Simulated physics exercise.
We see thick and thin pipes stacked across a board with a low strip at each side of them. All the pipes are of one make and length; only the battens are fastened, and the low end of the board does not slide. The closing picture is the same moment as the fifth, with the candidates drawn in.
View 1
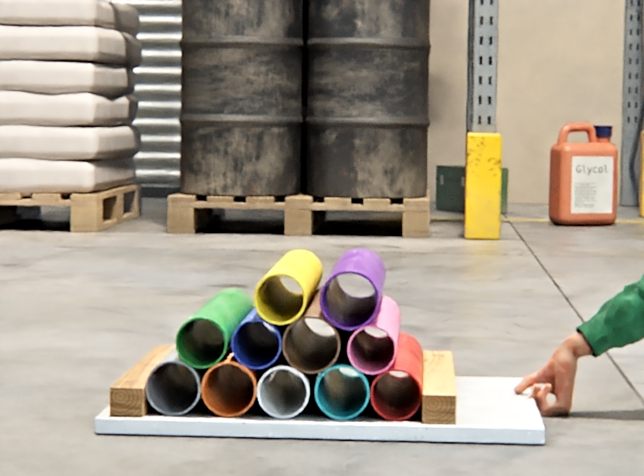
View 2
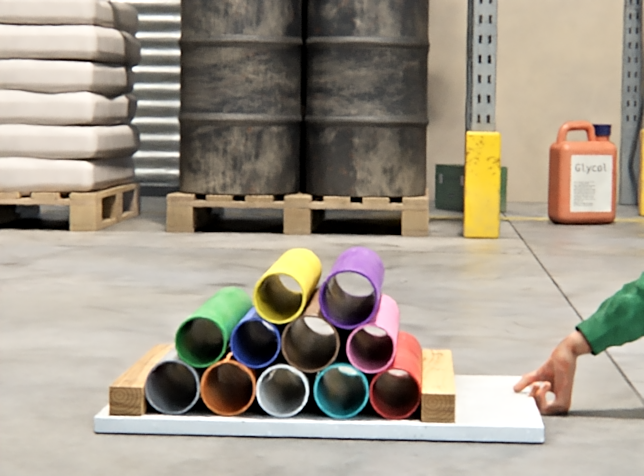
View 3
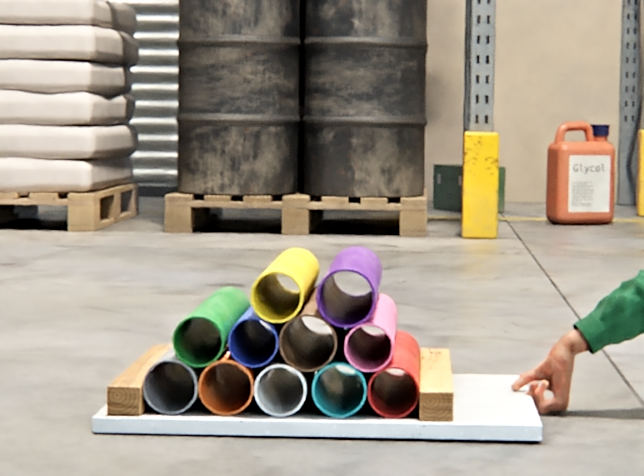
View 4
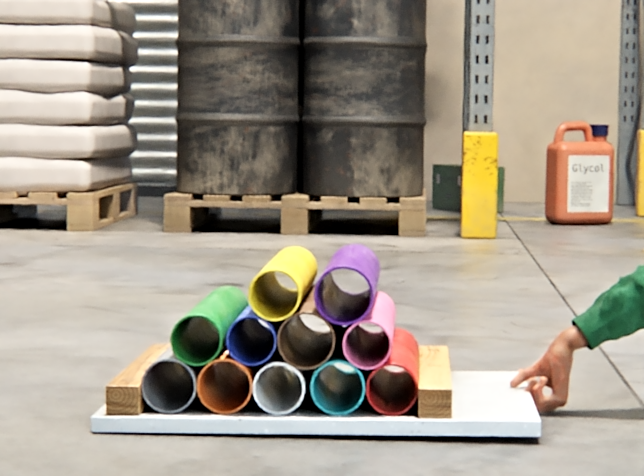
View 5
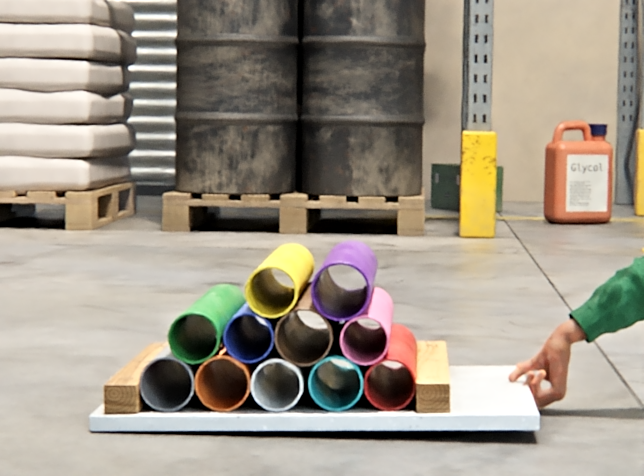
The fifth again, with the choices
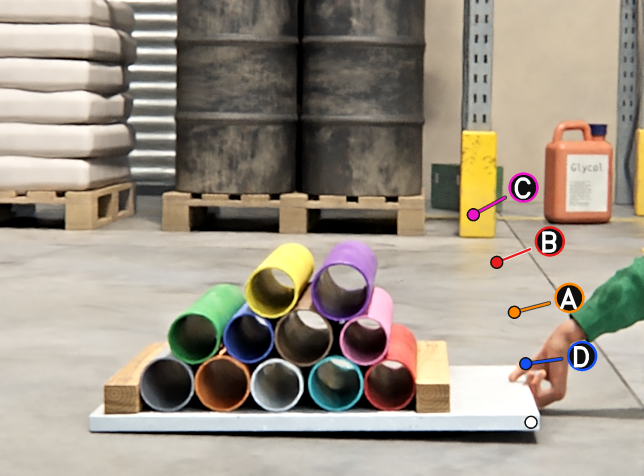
A hand slightly lifts the right end of a white board carrying stacked colourful pipes.
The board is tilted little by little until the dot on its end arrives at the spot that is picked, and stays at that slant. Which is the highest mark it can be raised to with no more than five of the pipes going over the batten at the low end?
The last mark within the limit is C.
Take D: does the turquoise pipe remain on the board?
Yes, with D.
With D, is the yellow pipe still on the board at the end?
The yellow pipe: Yes.
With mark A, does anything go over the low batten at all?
No.
On the marked copy, A at (515, 312); B at (497, 263); C at (473, 215); D at (526, 364); the white dot at (531, 422).
Following C. Soon after the start, board at 17°.
Later, board at 30°.
In the end, board at 30°, five over the low batten.
As for the rest, A none over the low batten; B none over the low batten; D none over the low batten.
